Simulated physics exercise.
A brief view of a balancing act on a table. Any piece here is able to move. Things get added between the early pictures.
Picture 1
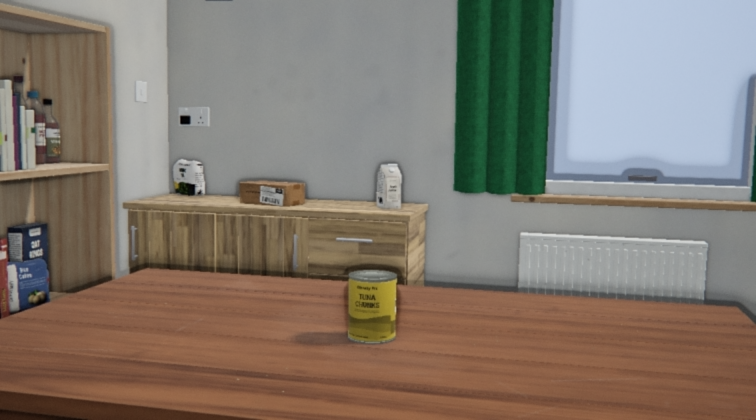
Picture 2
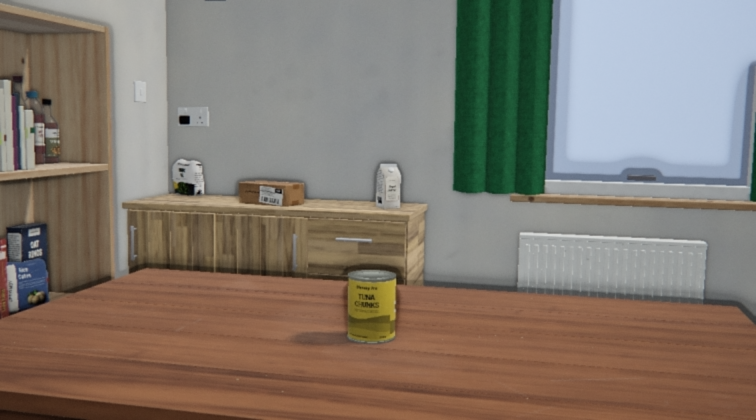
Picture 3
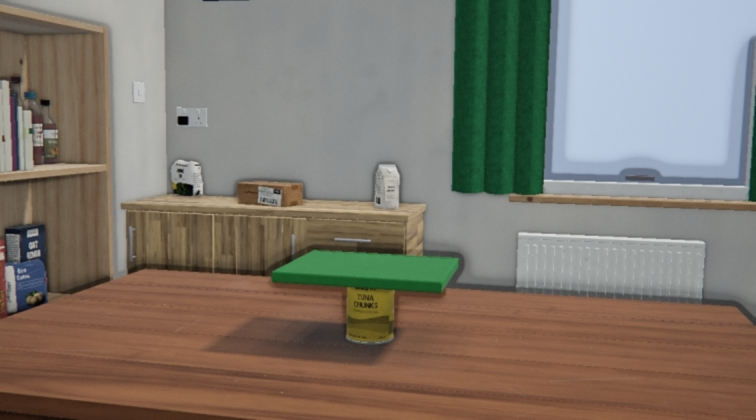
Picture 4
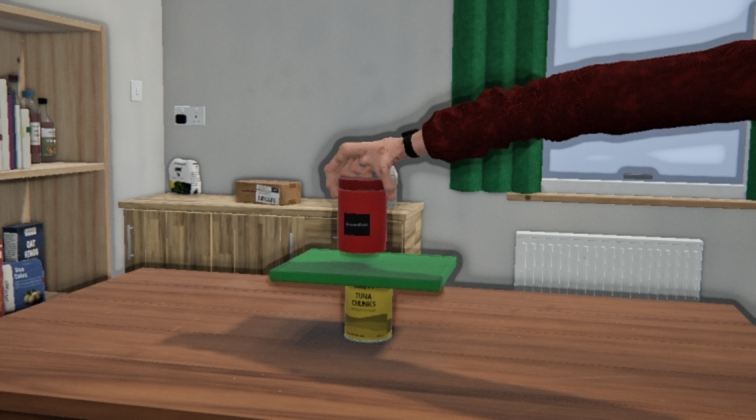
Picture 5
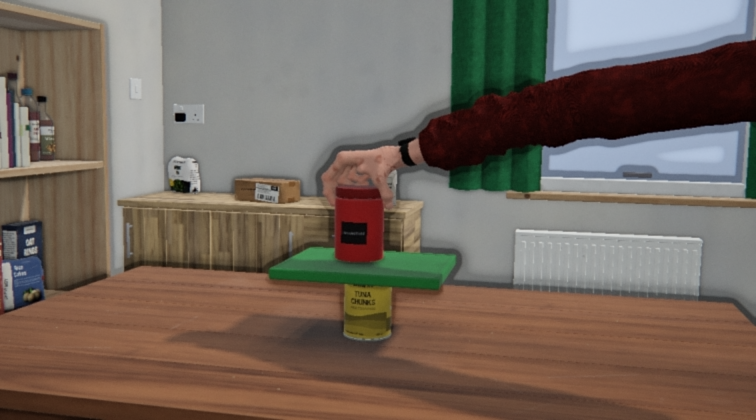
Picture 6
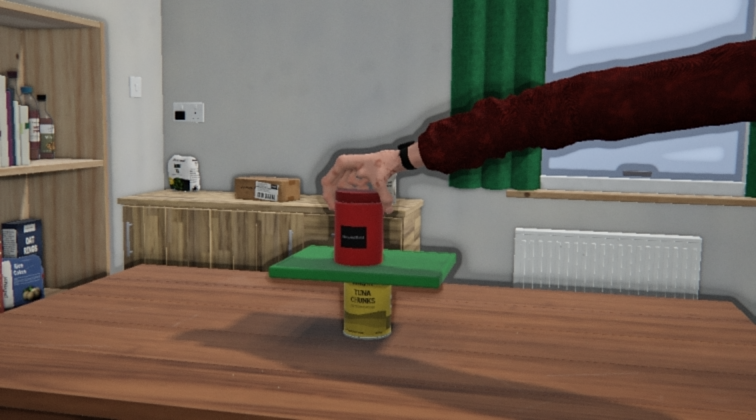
On a wooden table, a green board appears atop a yellow can, then a hand lowers a red jar onto it.
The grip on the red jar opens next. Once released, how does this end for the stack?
It ends with the stack intact.
Then, 0.40 s on from there, no change.
Then, 1.10 s on from there, red jar resting near (359, 227).
In the end, all 3 unmoved. At the end, from the last picture's camera, red jar near (359, 227). The stack holds.
